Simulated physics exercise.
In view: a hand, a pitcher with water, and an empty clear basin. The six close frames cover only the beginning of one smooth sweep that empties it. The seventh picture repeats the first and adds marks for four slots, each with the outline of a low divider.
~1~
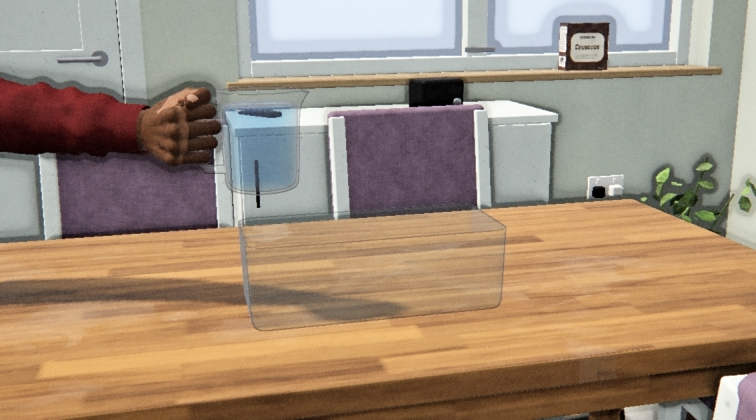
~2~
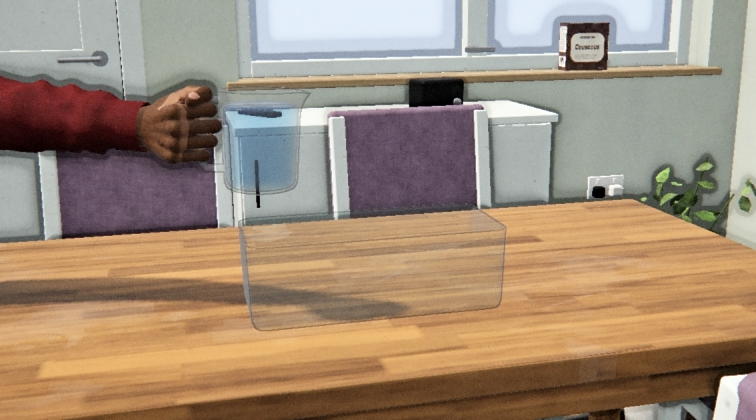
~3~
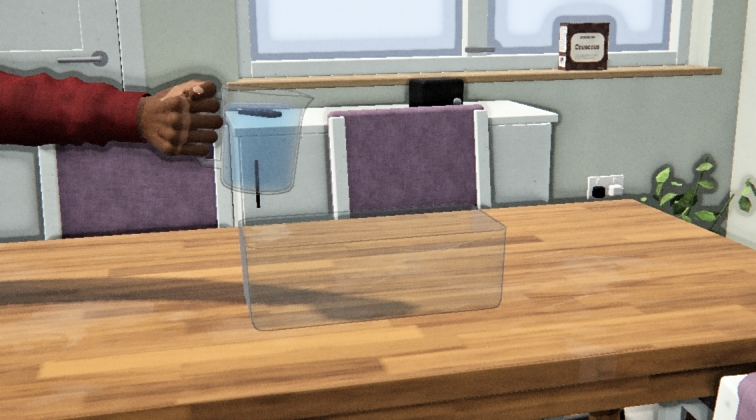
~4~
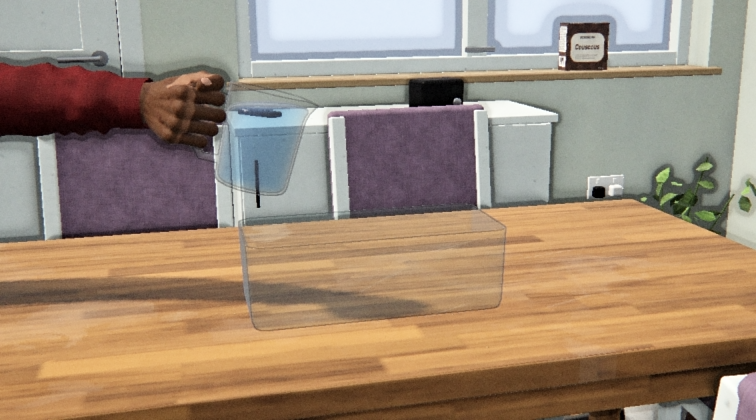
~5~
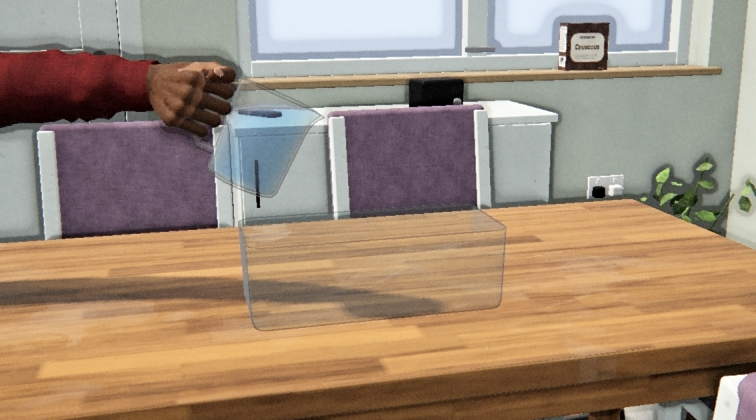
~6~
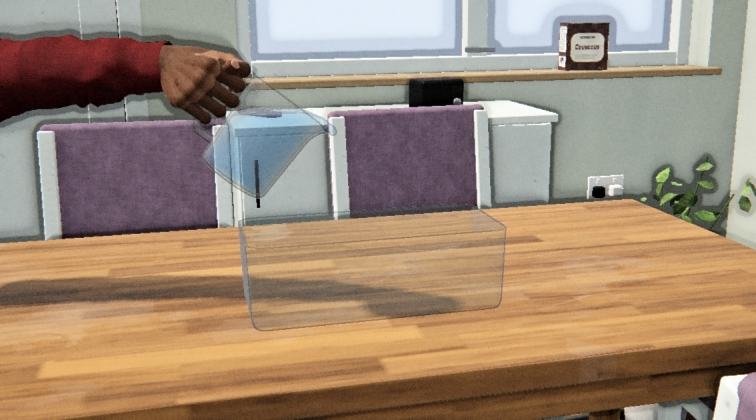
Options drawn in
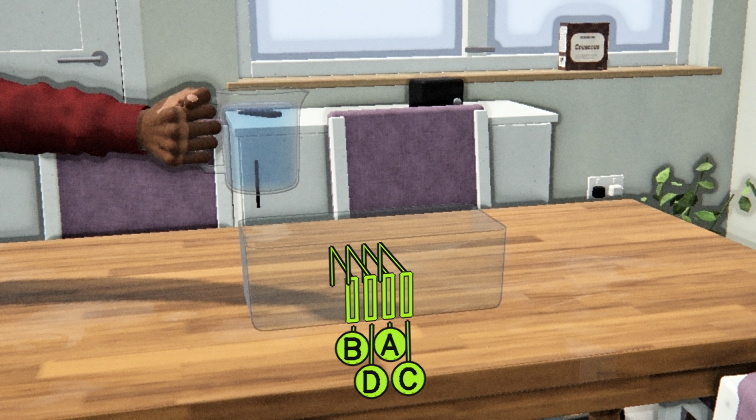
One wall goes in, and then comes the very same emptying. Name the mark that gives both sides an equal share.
I would pick place D.
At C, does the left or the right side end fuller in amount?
The left one.
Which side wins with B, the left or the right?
The right one.
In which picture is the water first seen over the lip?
In picture 6.
On the marked copy, A at (389, 323); B at (353, 327); C at (407, 321); D at (371, 325).
Choosing A, about 80 % ends left of the wall and 16 % right of it; 4 % is lost outside.
Choosing B, about 23 % ends left of the wall and 76 % right of it.
Choosing C, about 91 % ends left of the wall and 4 % right of it; 5 % is lost outside.
Choosing D, about 52 % ends left of the wall and 47 % right of it.
